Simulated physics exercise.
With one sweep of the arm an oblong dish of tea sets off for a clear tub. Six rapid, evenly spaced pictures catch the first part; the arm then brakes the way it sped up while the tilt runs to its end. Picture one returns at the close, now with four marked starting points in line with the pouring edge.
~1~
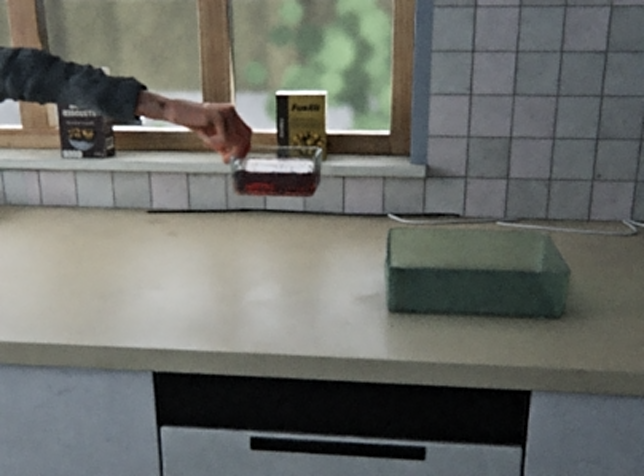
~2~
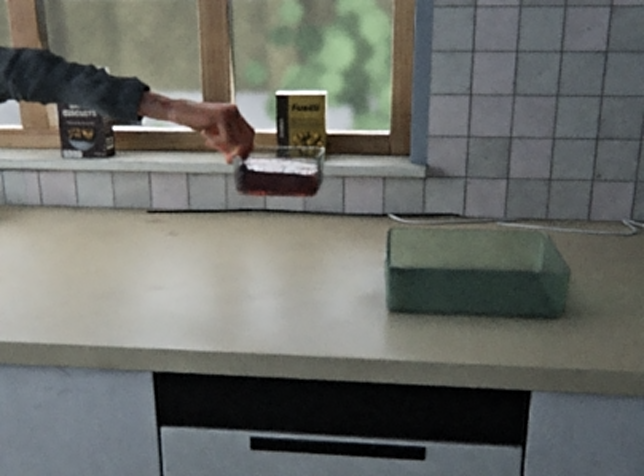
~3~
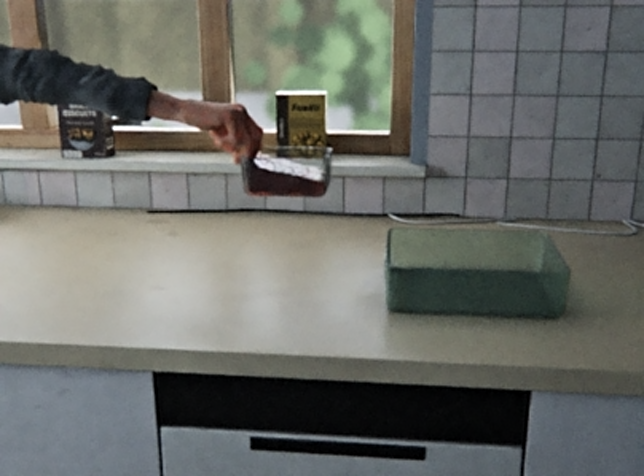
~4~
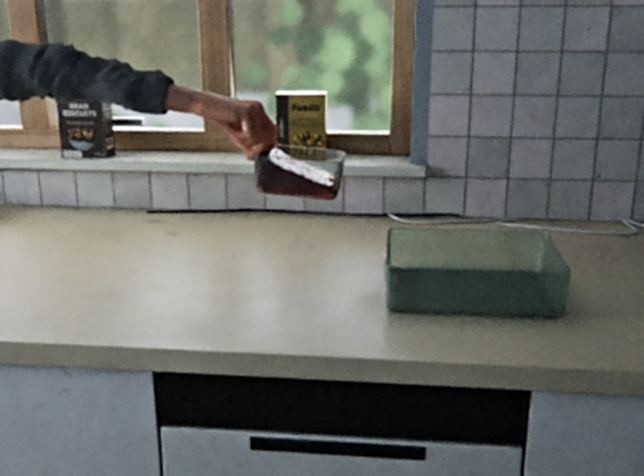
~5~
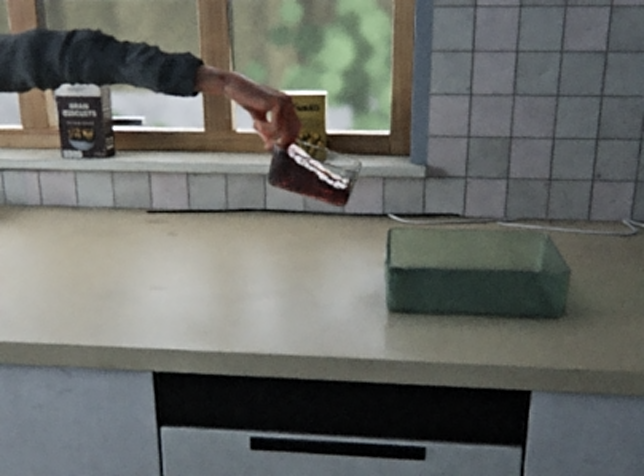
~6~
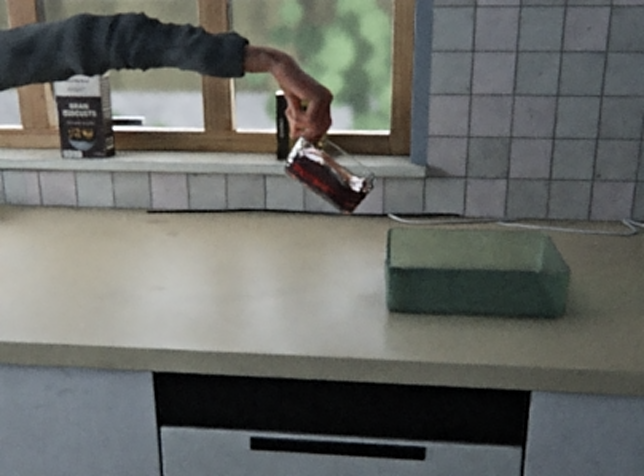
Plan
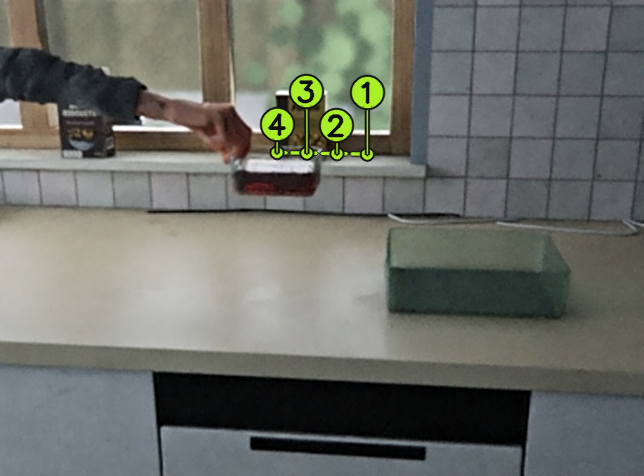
The clip shows a hand holding a clear oblong dish of dark reddish liquid above a kitchen counter with a greenish see-through tub on it; the arm moves the dish rightward, first level, then tilting its right side increasingly downward.
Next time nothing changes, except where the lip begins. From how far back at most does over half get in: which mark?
I would pick dot 4.
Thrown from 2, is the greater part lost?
No, not at all.
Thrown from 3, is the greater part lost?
No, not at all.
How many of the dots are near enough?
All four.
On the marked copy, 1 at (367, 154); 2 at (336, 153); 3 at (306, 153); 4 at (277, 152).
With 1, about 89 % lands in the tub, 3 % falls short and 7 % goes beside or beyond.
With 2, about 82 % lands in the tub, 2 % falls short and 16 % goes beside or beyond.
With 3, about 77 % lands in the tub, 12 % falls short and 11 % goes beside or beyond.
With 4, about 65 % lands in the tub, 27 % falls short and 8 % goes beside or beyond.
